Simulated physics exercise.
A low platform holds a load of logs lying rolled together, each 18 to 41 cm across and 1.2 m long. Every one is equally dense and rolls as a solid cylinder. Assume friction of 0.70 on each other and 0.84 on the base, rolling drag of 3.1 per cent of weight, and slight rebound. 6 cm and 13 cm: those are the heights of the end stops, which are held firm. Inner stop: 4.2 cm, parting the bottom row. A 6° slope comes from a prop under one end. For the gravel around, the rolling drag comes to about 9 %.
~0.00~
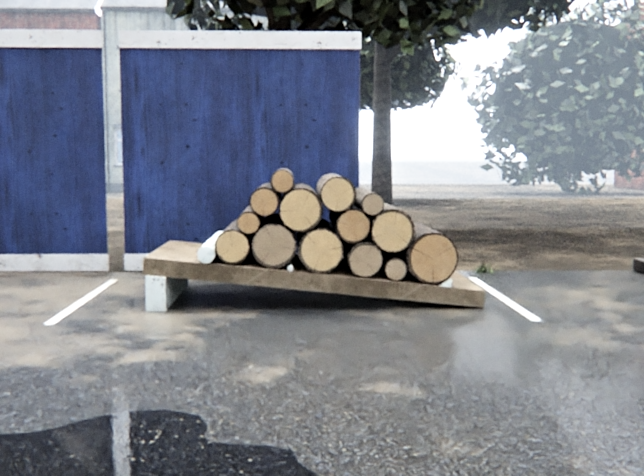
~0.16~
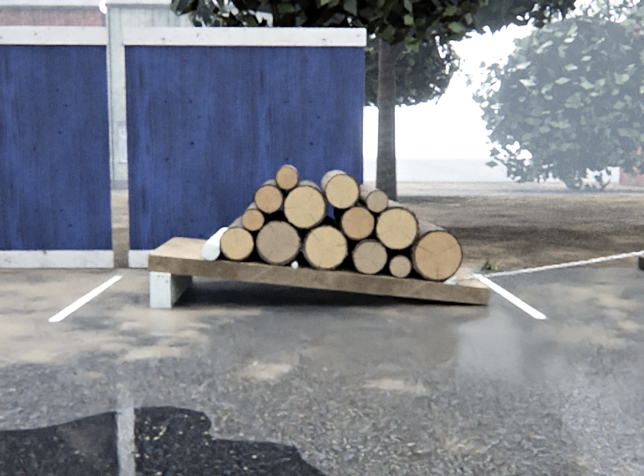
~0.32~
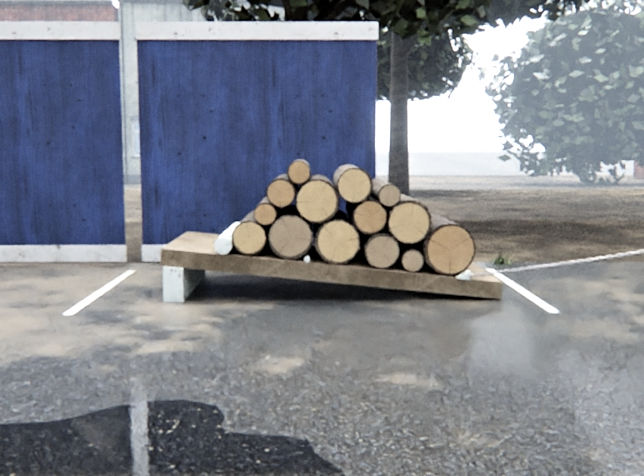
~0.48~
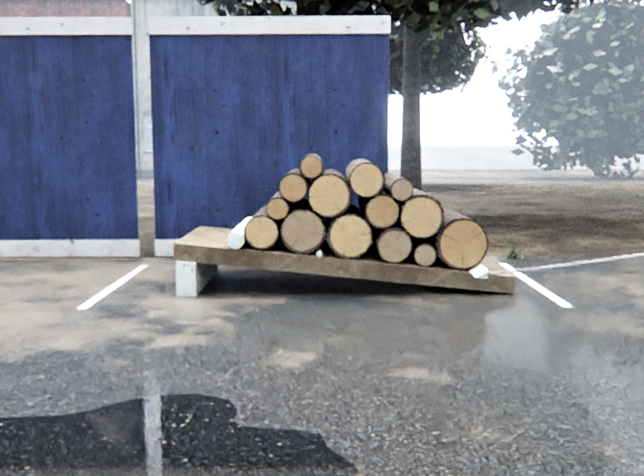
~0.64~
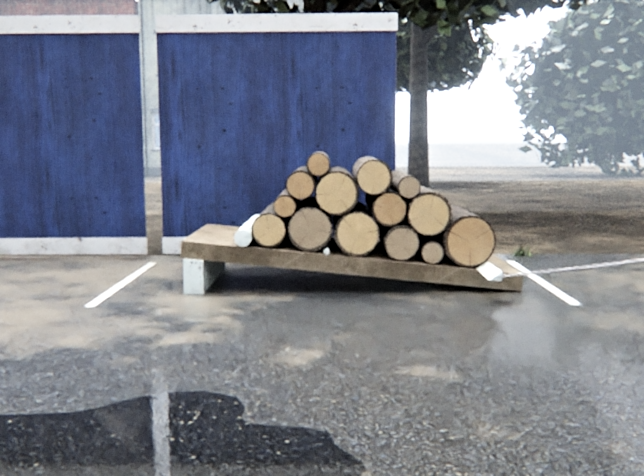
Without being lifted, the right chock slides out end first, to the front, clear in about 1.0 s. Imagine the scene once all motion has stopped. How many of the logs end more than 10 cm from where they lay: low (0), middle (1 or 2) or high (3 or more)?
High: 11 of them end up that far away.
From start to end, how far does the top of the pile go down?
Around 30 centimetres.
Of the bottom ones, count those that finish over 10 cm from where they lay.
I count 4 in total.
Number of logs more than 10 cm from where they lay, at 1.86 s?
At that moment the count is 6.
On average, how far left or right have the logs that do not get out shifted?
Mean shift: Near 45 cm, rightward.
After 1.86 s, 6 now displaced over 10 cm; the one last seen at (433, 253) 13 cm right.
After 2.44 s, 7 now displaced over 10 cm; the one last seen at (433, 253) 50 cm right and 5 cm down.
After 4.28 s, 11 now displaced over 10 cm; 4 across the right white line; the one last seen at (433, 253) 1.5 m right and 21 cm down.
In the end, by 4.9 s, 11 moved over 10 cm; 4 across the right white line; the one last seen at (433, 253) 1.5 m right and 21 cm down; top of the pile 79 cm high, from 1.1 m.
